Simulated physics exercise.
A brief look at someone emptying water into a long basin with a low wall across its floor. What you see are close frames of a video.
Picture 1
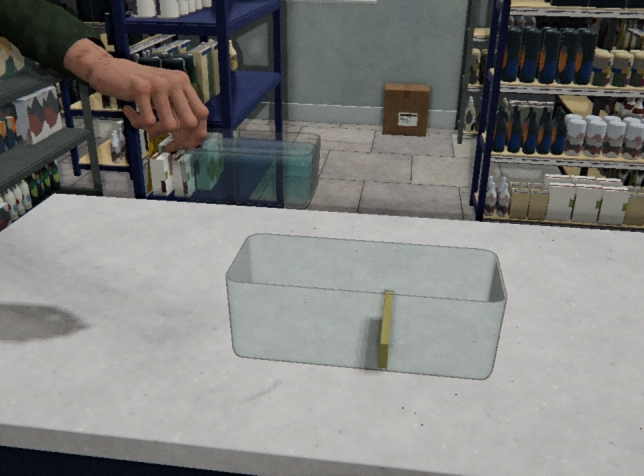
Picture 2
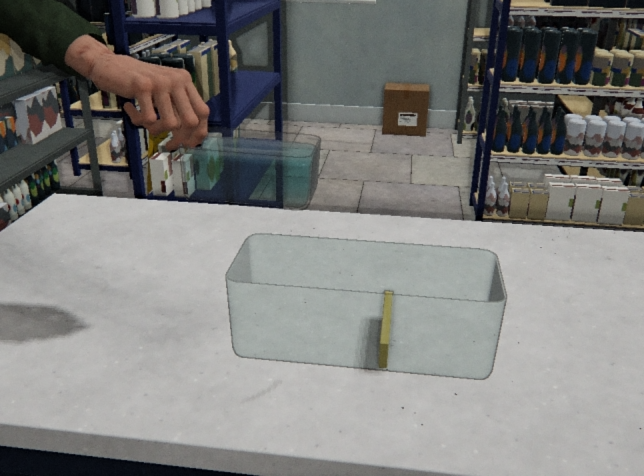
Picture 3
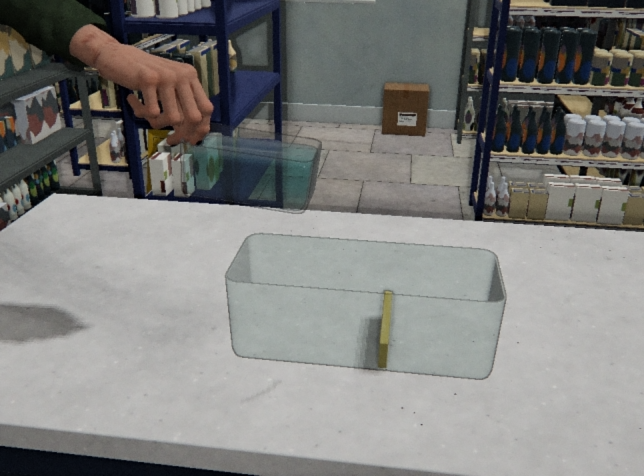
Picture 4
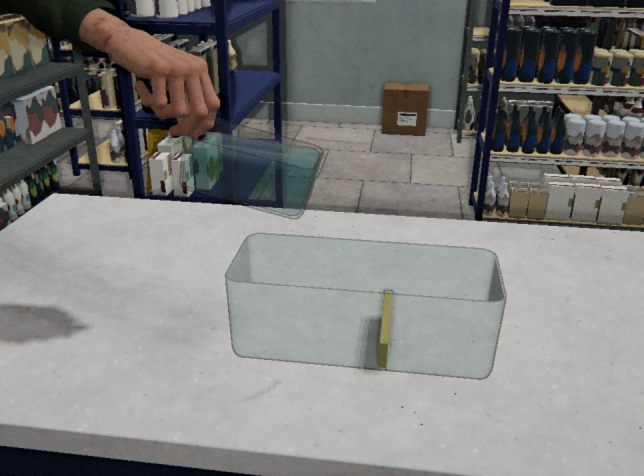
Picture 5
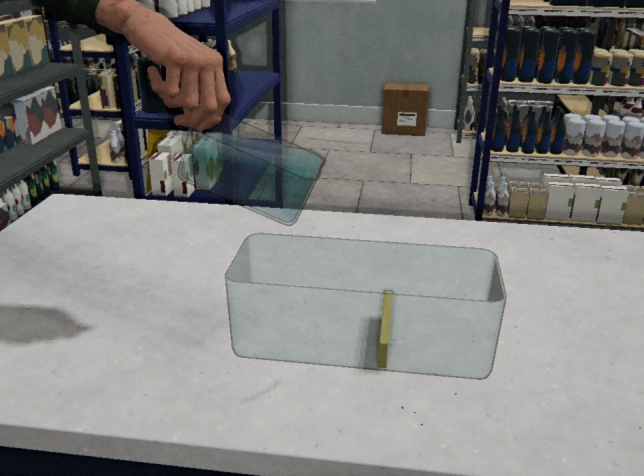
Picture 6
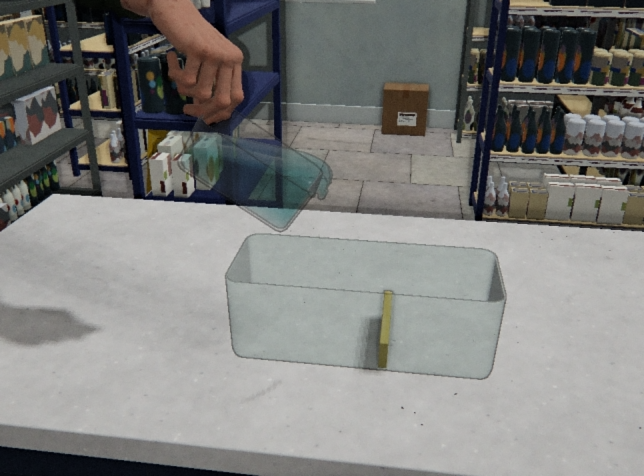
In a shop-like room with stocked shelves, a hand above a pale counter gradually tilts a clear container of bluish water down to the right, its lower edge nearing a long transparent basin with a low yellowish wall inside.
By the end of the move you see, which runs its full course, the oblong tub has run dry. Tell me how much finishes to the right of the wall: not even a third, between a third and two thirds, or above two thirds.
Shy of a third.
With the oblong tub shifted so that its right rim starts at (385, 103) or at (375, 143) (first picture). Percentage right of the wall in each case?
It comes to about 60 %, followed by about 60 %.
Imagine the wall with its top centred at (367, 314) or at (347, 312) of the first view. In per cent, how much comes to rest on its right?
Roughly 35 % and then 60 %.
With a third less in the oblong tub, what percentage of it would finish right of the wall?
Roughly 10 in a hundred.
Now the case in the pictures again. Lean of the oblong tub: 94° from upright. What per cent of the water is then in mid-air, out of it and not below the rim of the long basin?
Something close to 35 percent of it.
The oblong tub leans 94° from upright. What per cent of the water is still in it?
Roughly 15 percent.
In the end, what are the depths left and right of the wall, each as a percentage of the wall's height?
Levels: Left around 60 per cent, right around 20 per cent.
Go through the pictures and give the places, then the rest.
Tilt 0°; pouring edge (316, 146); surface from (192, 146) to (315, 152); the long basin's rim runs from (238, 256) to (501, 276); the wall's top is at (387, 317), in the first frame.
Tilt 1°; pouring edge (316, 148); surface from (192, 145) to (315, 153), in the second frame.
Tilt 6°; pouring edge (317, 153); surface from (193, 143) to (316, 155), in the third frame.
Tilt 13°; pouring edge (319, 160); surface from (194, 141) to (319, 157), in the fourth frame.
Tilt 22°; pouring edge (320, 171); surface from (194, 143) to (316, 163); 2 per cent is over the edge, in the fifth frame.
Tilt 32°; pouring edge (318, 183); surface from (194, 140) to (308, 167); 8 per cent is over the edge, in the sixth frame.
A moment on, the oblong tub is tipped on its side and 14 per cent is still to pour, 49 is left of the wall and 1 right of it.
Next, the oblong tub is tipped right over and 2 per cent is still to pour, 76 is left of the wall and 7 right of it.
Then the oblong tub is tipped right over and 0 per cent is still to pour, 75 is left of the wall and 15 right of it.
Later the oblong tub is tipped right over and 0 per cent is still to pour, 76 is left of the wall and 15 right of it.
At rest 76 per cent lies left of the wall, 15 right of it and 9 outside.
